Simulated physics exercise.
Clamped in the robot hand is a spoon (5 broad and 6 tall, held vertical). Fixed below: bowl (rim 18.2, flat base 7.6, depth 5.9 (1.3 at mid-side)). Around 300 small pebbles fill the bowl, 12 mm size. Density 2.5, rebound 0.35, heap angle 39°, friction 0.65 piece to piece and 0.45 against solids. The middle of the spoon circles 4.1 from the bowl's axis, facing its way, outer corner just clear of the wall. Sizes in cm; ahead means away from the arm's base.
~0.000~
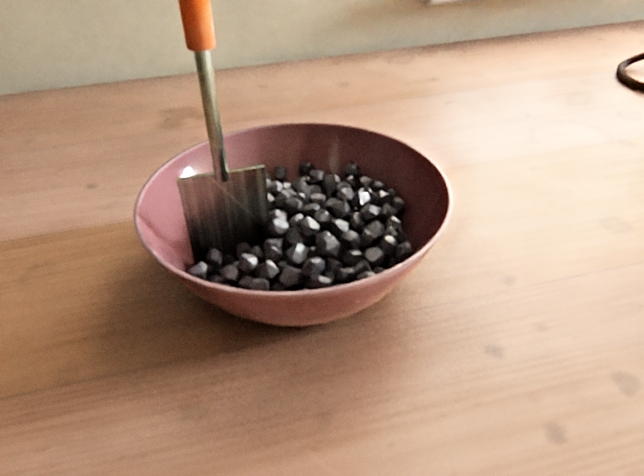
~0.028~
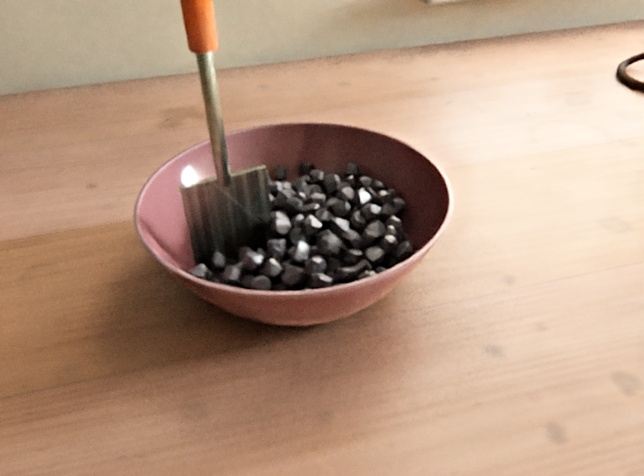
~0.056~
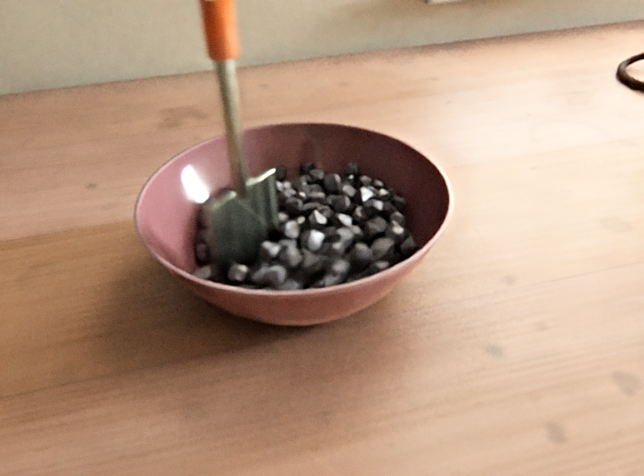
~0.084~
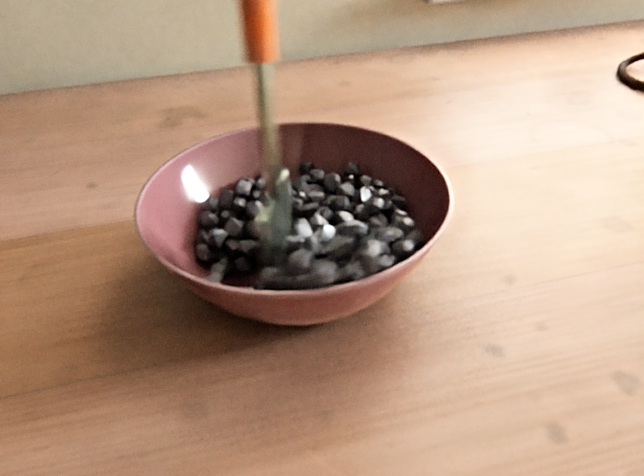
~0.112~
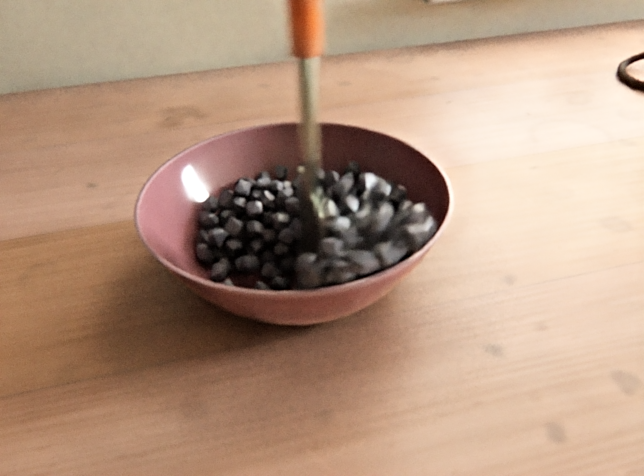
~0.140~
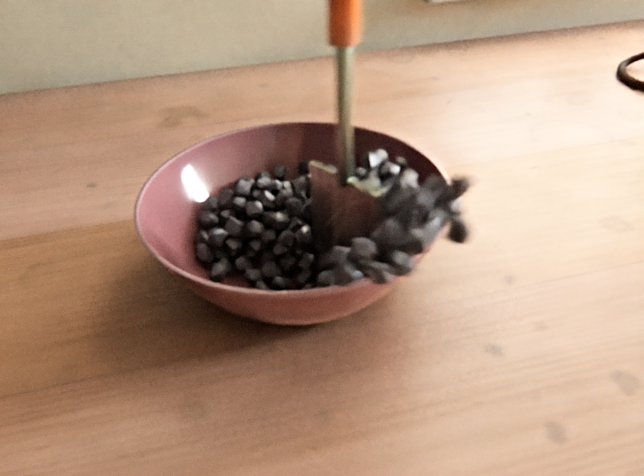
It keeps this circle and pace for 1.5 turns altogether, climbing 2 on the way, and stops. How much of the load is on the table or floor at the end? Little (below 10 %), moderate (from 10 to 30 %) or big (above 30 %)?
Share on the table or floor: Big (above 30 %).
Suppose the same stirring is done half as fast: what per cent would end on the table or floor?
It would be near 20 per cent.
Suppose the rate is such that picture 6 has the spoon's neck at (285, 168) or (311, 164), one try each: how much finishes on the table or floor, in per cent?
About 25 and 35 per cent.
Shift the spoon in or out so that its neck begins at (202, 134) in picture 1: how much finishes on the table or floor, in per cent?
Some 30 per cent.
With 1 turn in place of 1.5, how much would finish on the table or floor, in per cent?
In that case some 35 per cent.
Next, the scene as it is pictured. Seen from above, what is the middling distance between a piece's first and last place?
About 10 cm.
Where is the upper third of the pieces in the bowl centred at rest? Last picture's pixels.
At about (271, 255).
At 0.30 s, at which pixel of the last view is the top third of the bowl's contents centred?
Near (228, 159).
By 0.30 s, 280° round, highest piece 11 above the table; 224 in the bowl, 23 on the table or floor, 54 in flight or on the tool.
By 0.46 s, 80° round, highest piece 9 above the table; 184 in the bowl, 101 on the table or floor, 16 in flight or on the tool.
By 0.74 s, 180° round, highest piece 7 above the table; 170 in the bowl, 131 on the table or floor.
By 1.44 s, 180° round, highest piece 7 above the table; 170 in the bowl, 131 on the table or floor.
Final count, 170 in the bowl, 131 on the table or floor. That is 44 % on the table or floor.
